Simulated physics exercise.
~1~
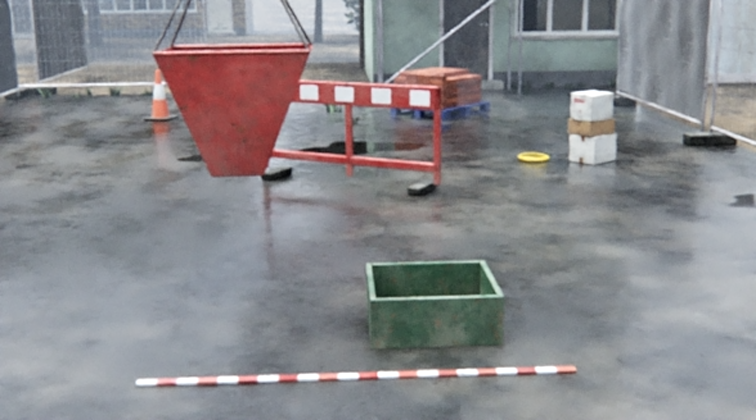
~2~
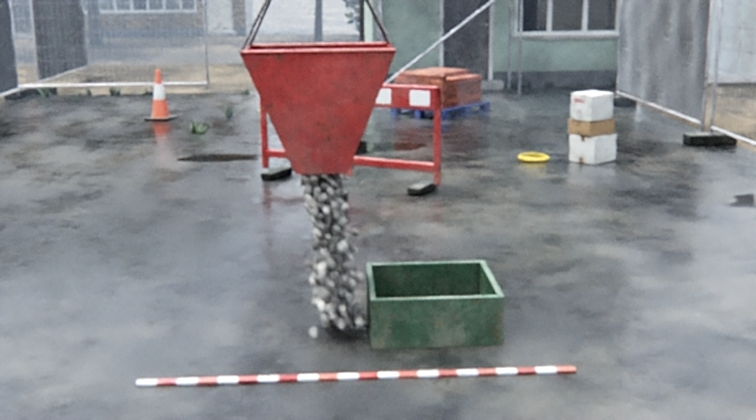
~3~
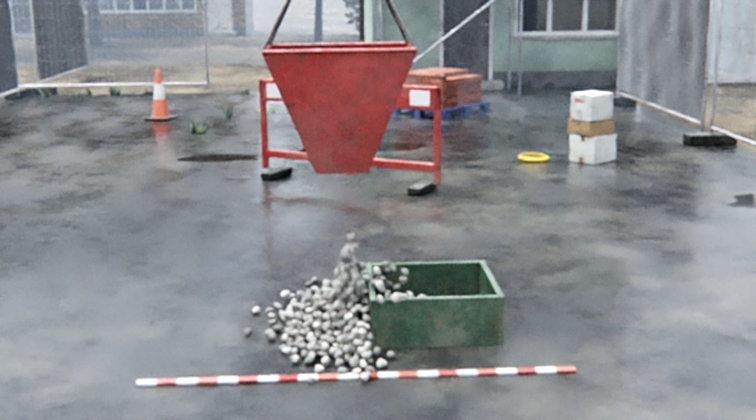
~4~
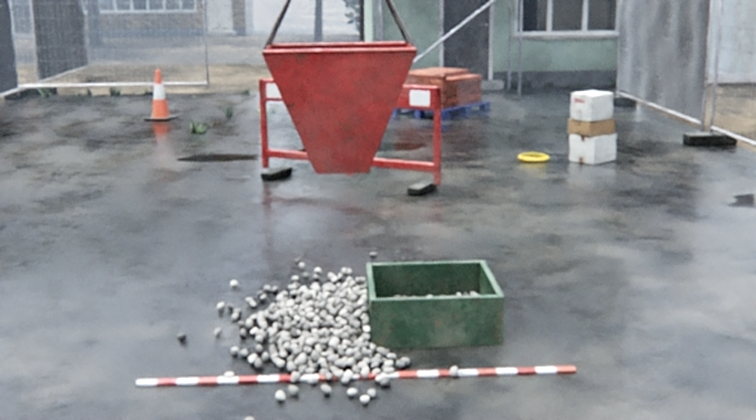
Red skip moving right over wet ground and dropping grey cobbles, most piling left of a green bin, a few landing inside.
